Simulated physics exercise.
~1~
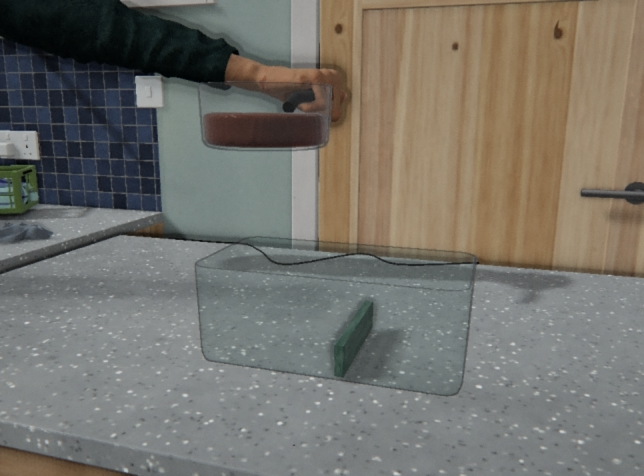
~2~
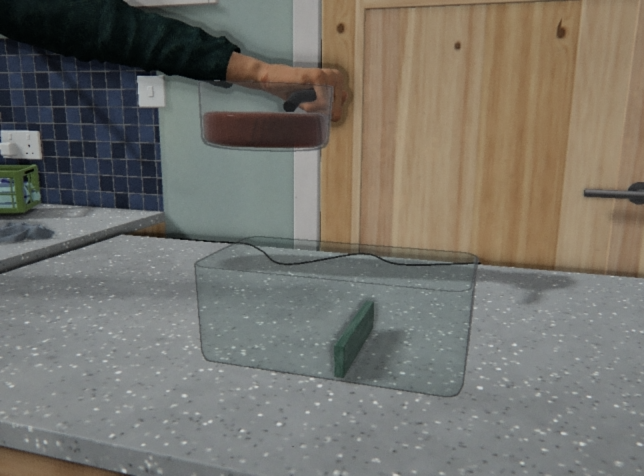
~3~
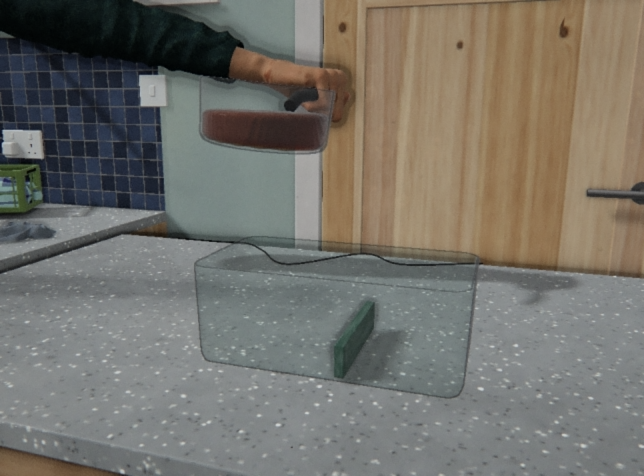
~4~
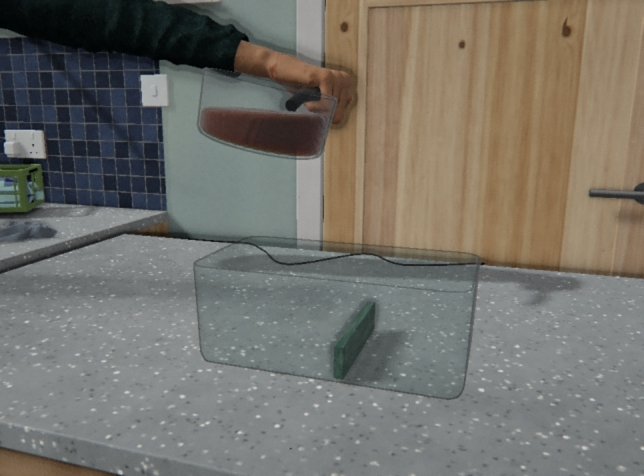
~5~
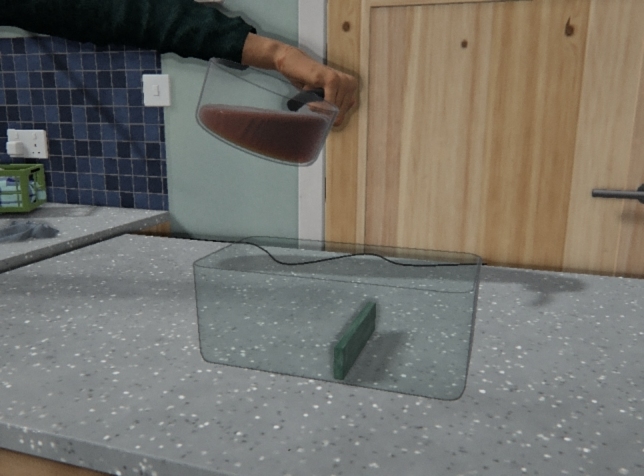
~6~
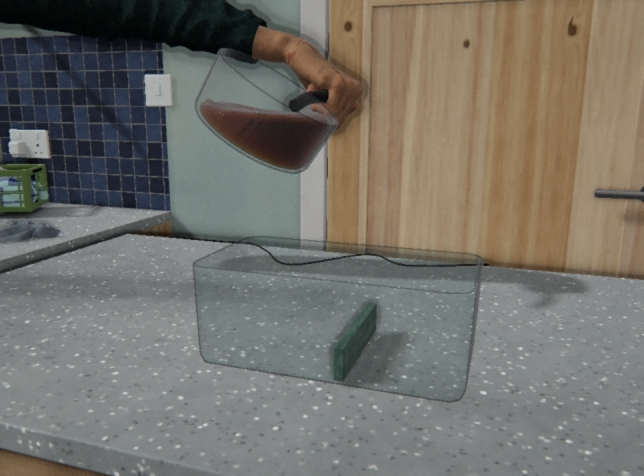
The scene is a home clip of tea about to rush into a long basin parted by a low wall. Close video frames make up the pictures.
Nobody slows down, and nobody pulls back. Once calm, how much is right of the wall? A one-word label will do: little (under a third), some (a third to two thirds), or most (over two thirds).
Some.
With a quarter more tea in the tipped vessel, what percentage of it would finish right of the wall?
60 per cent or so.
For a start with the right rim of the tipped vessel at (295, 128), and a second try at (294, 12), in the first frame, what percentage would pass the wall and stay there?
The first gives 5 %, the second 30 %.
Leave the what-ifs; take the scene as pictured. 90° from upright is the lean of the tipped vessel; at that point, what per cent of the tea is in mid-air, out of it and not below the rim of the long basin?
Estimated at 45 per cent or so.
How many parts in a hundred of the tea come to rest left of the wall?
About 45 percent.
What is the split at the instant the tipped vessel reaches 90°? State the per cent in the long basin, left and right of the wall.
About 0 per cent on the left and 20 on the right.
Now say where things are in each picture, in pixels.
In the first frame, it leans 0°; its right rim is at (328, 87); the tea meets the walls at (213, 114) and (327, 116); the long basin's rim runs from (222, 251) to (474, 273); the wall's top is at (356, 322).
In the second frame, it leans 1°; its right rim is at (329, 88); the tea meets the walls at (213, 113) and (327, 115).
In the third frame, it leans 6°; its right rim is at (331, 93); the tea meets the walls at (212, 112) and (327, 116).
In the fourth frame, it leans 13°; its right rim is at (333, 101); the tea meets the walls at (212, 109) and (328, 117).
In the fifth frame, it leans 22°; its right rim is at (334, 113); the tea meets the walls at (212, 105) and (330, 118).
In the sixth frame, it leans 33°; its right rim is at (333, 127); the tea meets the walls at (210, 101) and (335, 118).
A moment on, the tilt is 90° and 31 per cent is still to pour, 1 is left of the wall and 22 right of it.
Next, the tilt is 103° and 8 per cent is still to pour, 27 is left of the wall and 55 right of it.
Then the tilt is 103° and 1 per cent is still to pour, 43 is left of the wall and 53 right of it.
Later the tilt is 103° and 0 per cent is still to pour, 45 is left of the wall and 53 right of it.
In the end 45 per cent lies left of the wall, 54 right of it and 1 outside.
